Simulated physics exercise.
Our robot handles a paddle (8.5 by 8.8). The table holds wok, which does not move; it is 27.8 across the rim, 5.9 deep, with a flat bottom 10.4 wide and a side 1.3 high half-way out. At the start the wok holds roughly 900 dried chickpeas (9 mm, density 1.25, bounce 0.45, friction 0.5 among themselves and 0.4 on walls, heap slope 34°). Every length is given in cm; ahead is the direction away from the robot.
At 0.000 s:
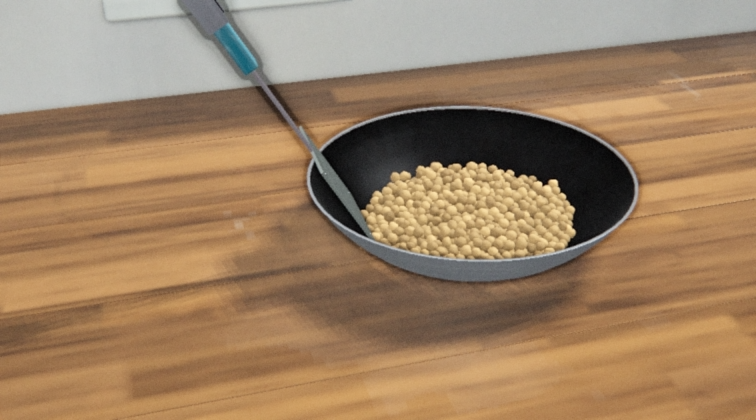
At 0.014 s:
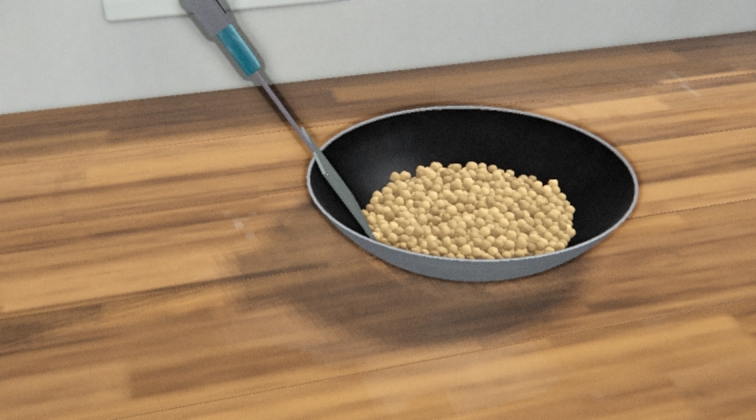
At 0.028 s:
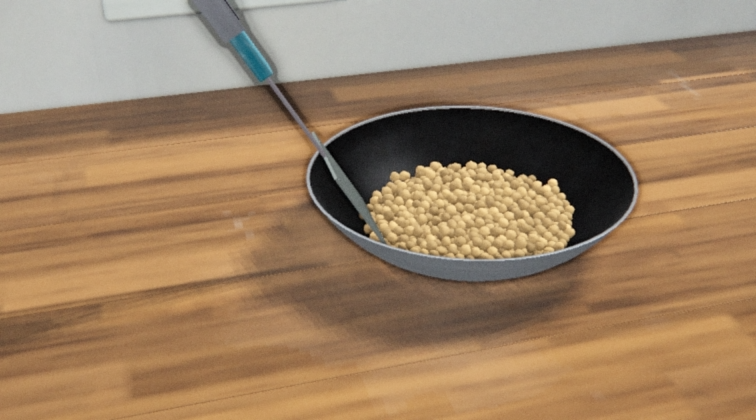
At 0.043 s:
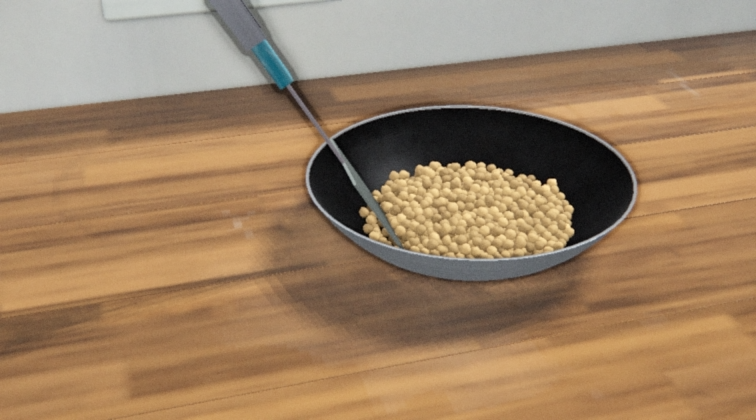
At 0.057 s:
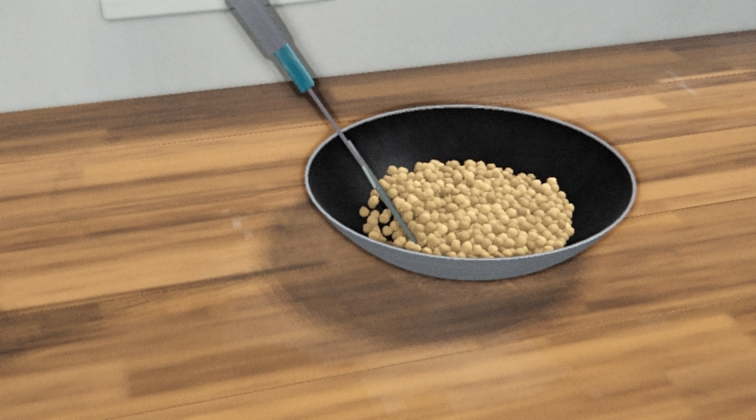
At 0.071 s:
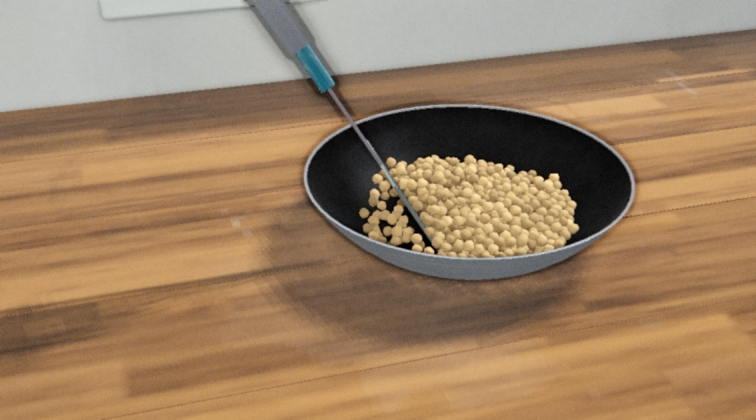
On a wooden counter by a pale wall, a dark wok holds a mound of dried chickpeas, with a paddle resting at its left side. The paddle slides slowly right into the chickpeas, nudging the mound slightly, while a few loose ones gather behind the blade on the left.
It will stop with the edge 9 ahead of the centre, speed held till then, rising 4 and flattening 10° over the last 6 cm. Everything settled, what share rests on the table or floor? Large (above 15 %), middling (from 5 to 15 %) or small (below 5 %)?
Large; above 15 %.
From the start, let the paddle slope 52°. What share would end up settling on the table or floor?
That would leave close to 30 per cent on the table or floor.
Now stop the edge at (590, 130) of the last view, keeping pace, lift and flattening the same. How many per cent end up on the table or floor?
40 %, roughly.
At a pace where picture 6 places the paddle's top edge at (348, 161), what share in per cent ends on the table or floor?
Near 20 in a hundred.
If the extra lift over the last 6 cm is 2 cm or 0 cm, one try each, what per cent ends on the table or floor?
I'd put it near 40 in a hundred, then near 35 in a hundred.
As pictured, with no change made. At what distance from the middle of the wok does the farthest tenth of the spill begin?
Around 75 centimetres from the centre.
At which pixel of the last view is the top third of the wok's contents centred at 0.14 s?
The middle sits at approx. (519, 178).
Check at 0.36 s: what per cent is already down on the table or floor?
About 10 per cent.
By 0.11 s, sloping 60°, highest piece 11 above the table; 899 in the wok, 1 on the blade or in flight.
By 0.14 s, sloping 57°, highest piece 15 above the table; 894 in the wok, 6 on the blade or in flight.
By 0.36 s, sloping 50°, highest piece 23 above the table; 606 in the wok, 80 on the table or floor, 214 on the blade or in flight.
By 1.41 s, sloping 50°, highest piece 5 above the table; 606 in the wok, 294 on the table or floor.
Final count, 606 in the wok, 294 on the table or floor. That is 33 % on the table or floor.
